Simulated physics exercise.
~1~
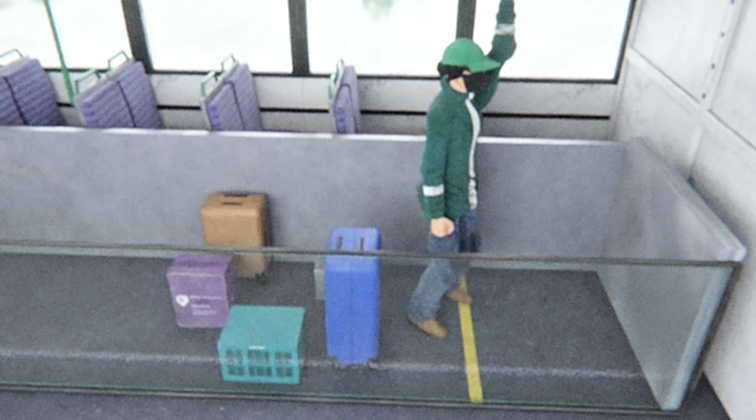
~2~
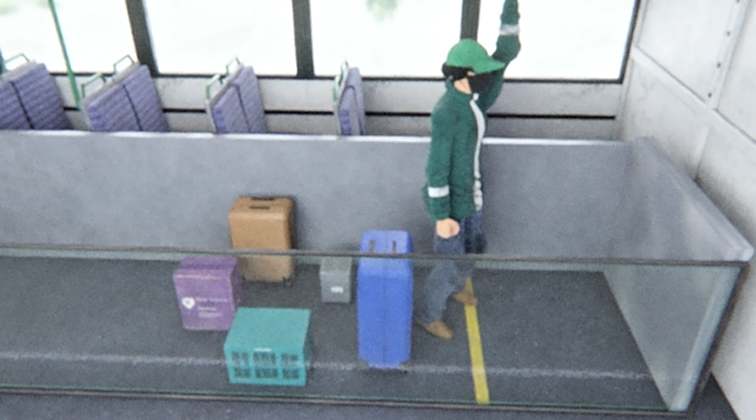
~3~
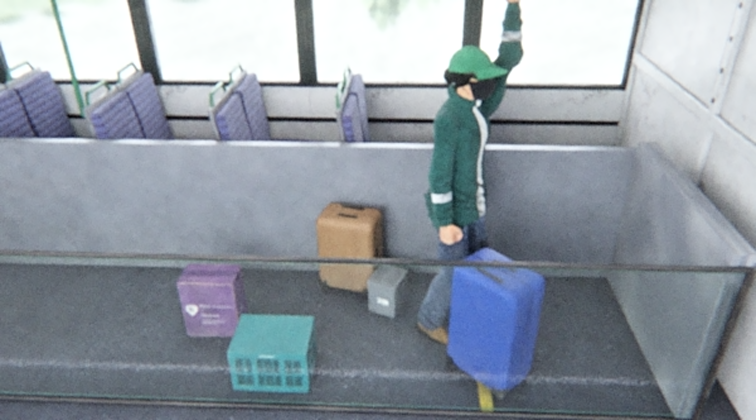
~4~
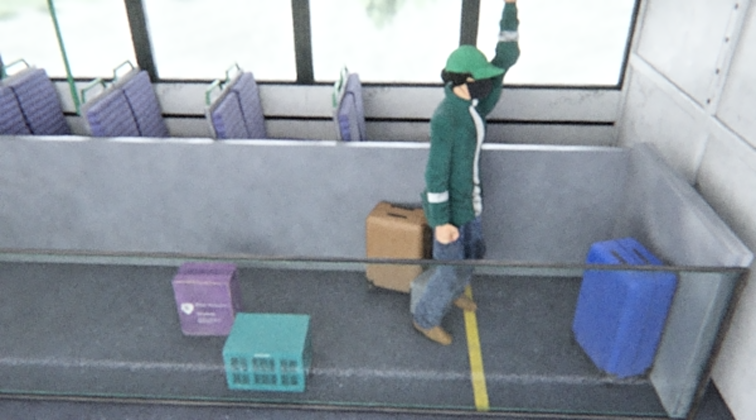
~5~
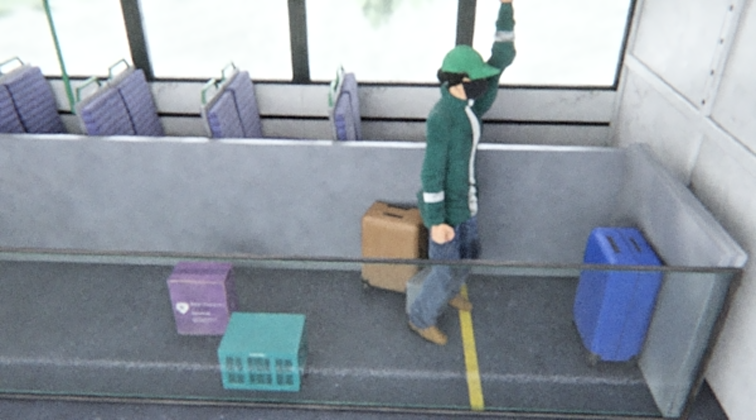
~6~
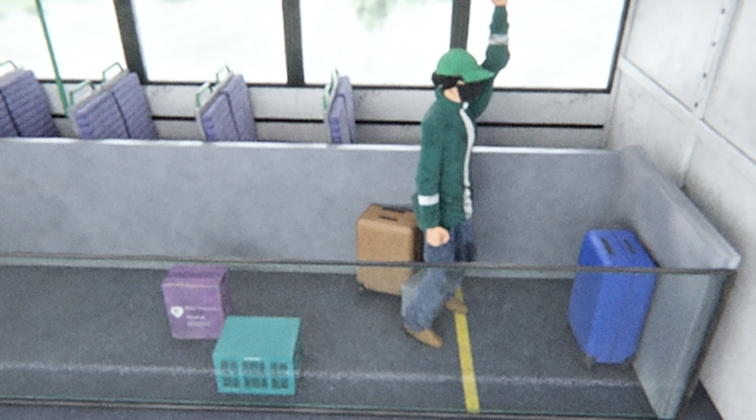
Passenger in green cap standing braced while brown case and grey tub slide right and blue case rolls upright past yellow line.
